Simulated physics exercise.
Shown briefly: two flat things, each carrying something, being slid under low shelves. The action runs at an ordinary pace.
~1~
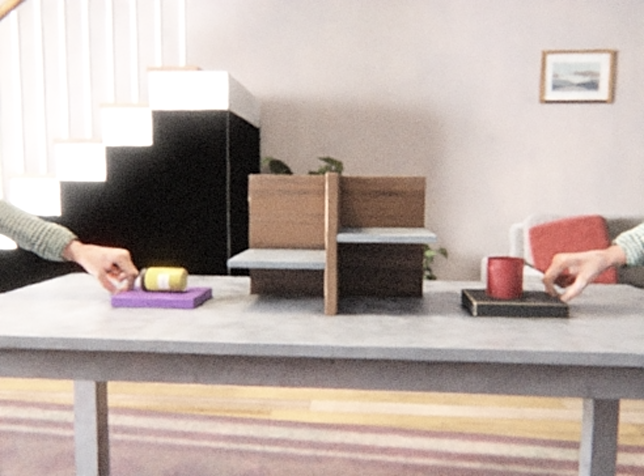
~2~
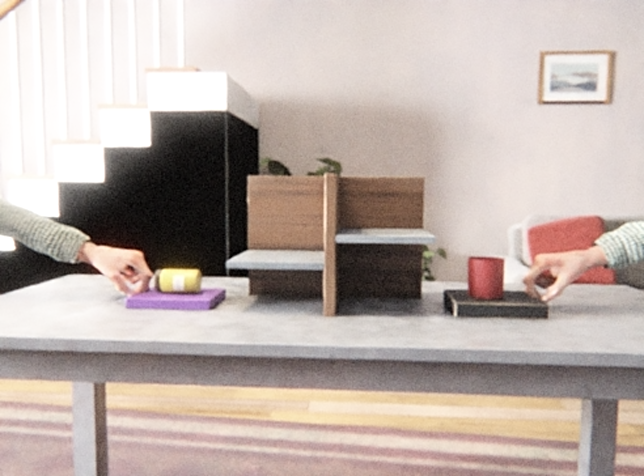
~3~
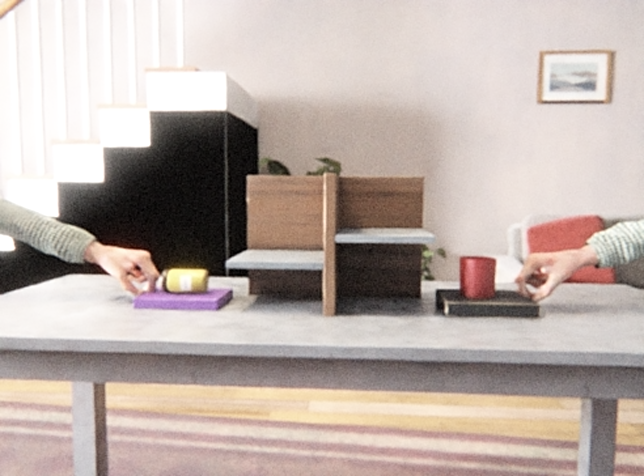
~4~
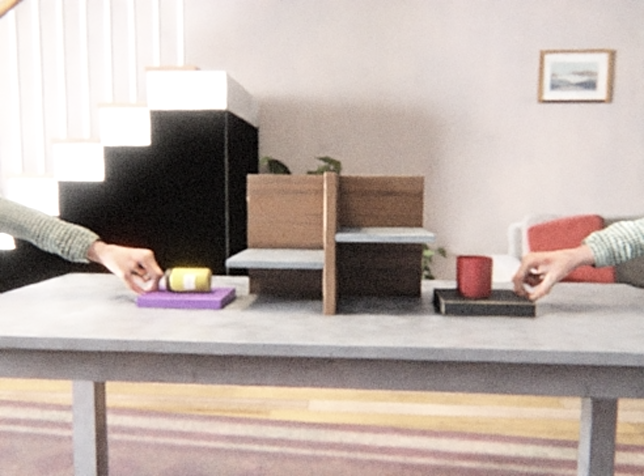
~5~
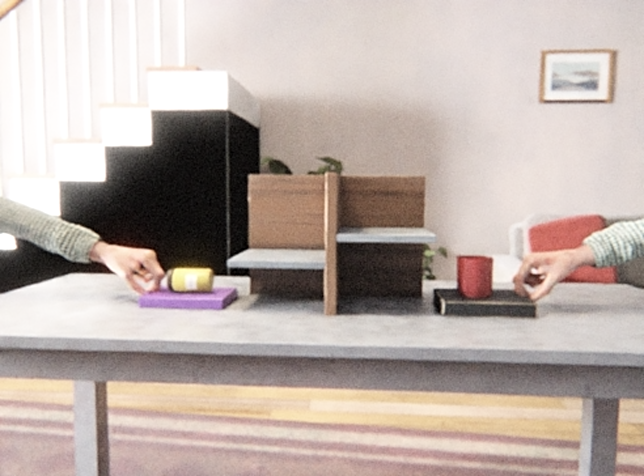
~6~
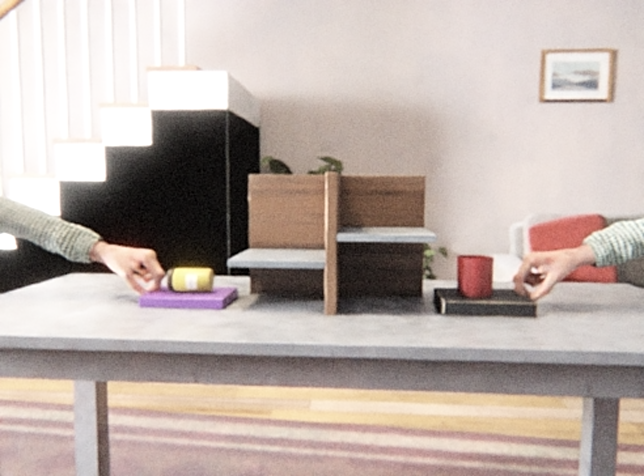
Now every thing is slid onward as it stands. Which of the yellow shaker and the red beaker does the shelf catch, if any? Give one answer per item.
Caught by the shelf? Yellow shaker - no, red beaker - no.
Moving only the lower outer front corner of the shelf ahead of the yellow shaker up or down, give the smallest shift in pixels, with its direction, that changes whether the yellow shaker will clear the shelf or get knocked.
Down by around 12 pixels.
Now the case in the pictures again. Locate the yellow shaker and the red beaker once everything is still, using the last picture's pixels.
The yellow shaker at (279, 282), the red beaker at (380, 274).
Then, 0.76 s on from there, yellow shaker riding along near (219, 281); red beaker riding along near (449, 275).
Then, 1.38 s on from there, yellow shaker riding along near (255, 282); red beaker riding along near (417, 275).
In the end, the yellow shaker clears the shelf, near (279, 282); the red beaker clears the shelf, near (381, 274).
